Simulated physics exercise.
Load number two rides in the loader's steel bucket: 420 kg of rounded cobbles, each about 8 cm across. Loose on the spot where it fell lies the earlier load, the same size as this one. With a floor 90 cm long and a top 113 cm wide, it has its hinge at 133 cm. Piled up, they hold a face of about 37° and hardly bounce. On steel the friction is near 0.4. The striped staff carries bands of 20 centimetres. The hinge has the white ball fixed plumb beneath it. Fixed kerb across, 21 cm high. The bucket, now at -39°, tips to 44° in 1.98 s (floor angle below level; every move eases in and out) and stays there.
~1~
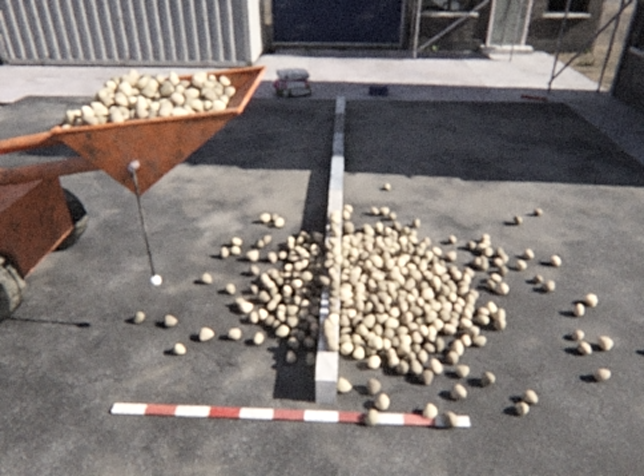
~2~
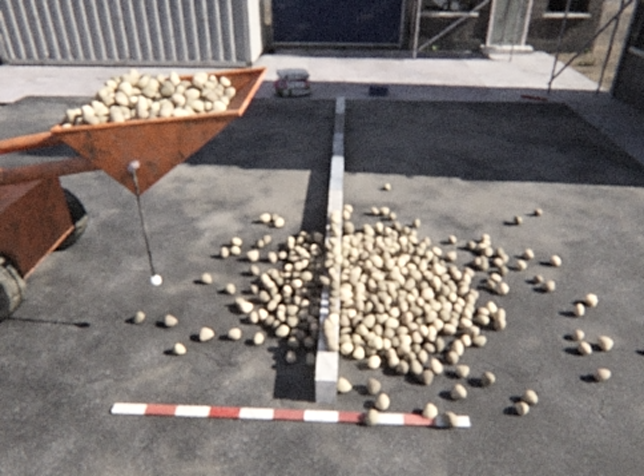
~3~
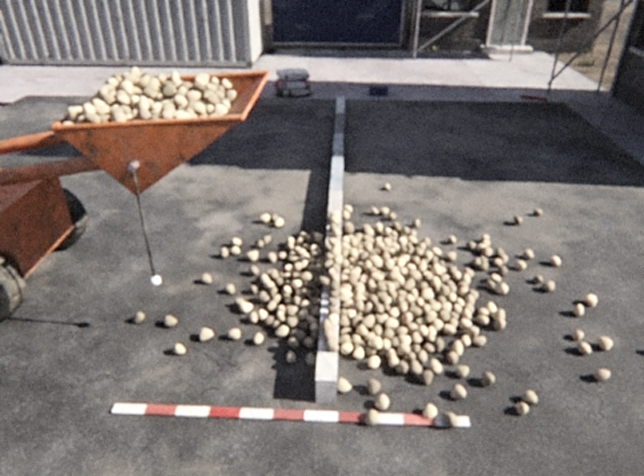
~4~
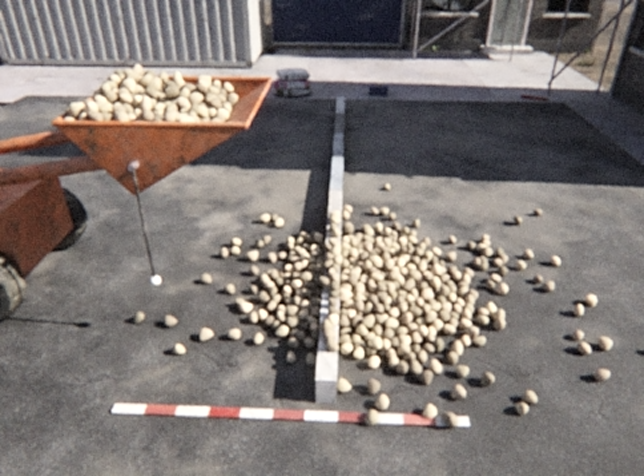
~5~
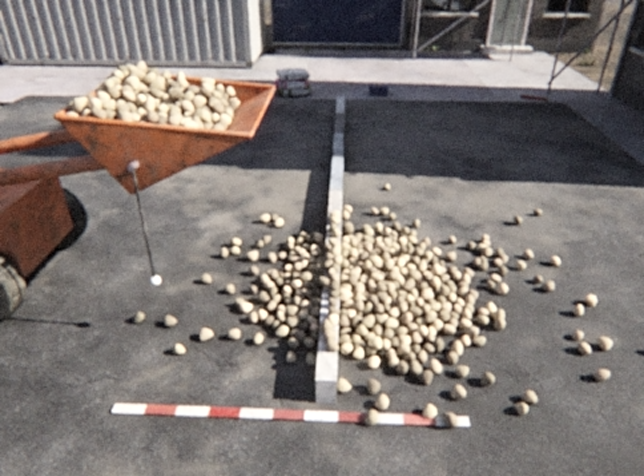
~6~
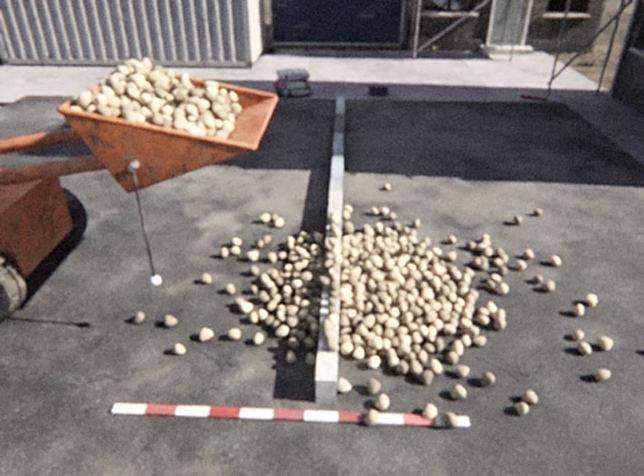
The clip shows an orange loader bucket heaped with pale, rounded stones slowly tilting forward, its right-hand lip dipping slightly, while a loose pile straddling a pale kerb behind a red-and-white striped staff stays still.
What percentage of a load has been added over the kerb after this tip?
3 %.
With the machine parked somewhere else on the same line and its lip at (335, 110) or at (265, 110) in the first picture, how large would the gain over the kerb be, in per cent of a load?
Close to 85 per cent, followed by close to 10 per cent.
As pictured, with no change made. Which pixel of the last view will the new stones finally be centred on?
Roughly pixel (281, 277) in the last view.
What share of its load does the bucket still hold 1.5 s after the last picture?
It still holds about 15 per cent.
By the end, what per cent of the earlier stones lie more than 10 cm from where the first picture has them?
About 5 %.
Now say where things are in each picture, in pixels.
In the first frame, the bucket is at -39°, its lip at (239, 111); the top of the load is at (149, 84). The earlier load is highest near (332, 262), 26 cm above ground level, 28 % on this side of the kerb, 73 % over the kerb.
In the second frame, the bucket is at -38°, its lip at (240, 112); the top of the load is at (142, 82).
The third frame shows lip at (243, 118), floor tilted -36°, highest stones at (126, 81).
In the fourth frame, the bucket is at -32°, its lip at (247, 125); the top of the load is at (125, 78).
The fifth frame shows lip at (251, 136), floor tilted -27°, highest stones at (129, 74).
In the sixth frame, the bucket is at -21°, its lip at (254, 148); the top of the load is at (132, 70).
Then, 0.9 s after the last picture the floor is at 31°; in per cent of one load, 96 in the bucket, 32 on this side of the kerb, 73 over the kerb; the foremost stones are at (593, 294).
Then, 1.5 s after the last picture the floor is at 44°; in per cent of one load, 14 in the bucket, 113 on this side of the kerb, 73 over the kerb; the foremost stones are at (593, 294).
Then, 1.8 s after the last picture the floor is at 44°; in per cent of one load, 0 in the bucket, 125 on this side of the kerb, 75 over the kerb; the foremost stones are at (593, 294).
Then, 4.4 s after the last picture the floor is at 44°; in per cent of one load, 0 in the bucket, 124 on this side of the kerb, 76 over the kerb; the foremost stones are at (593, 294). Net gain over the kerb, 3.
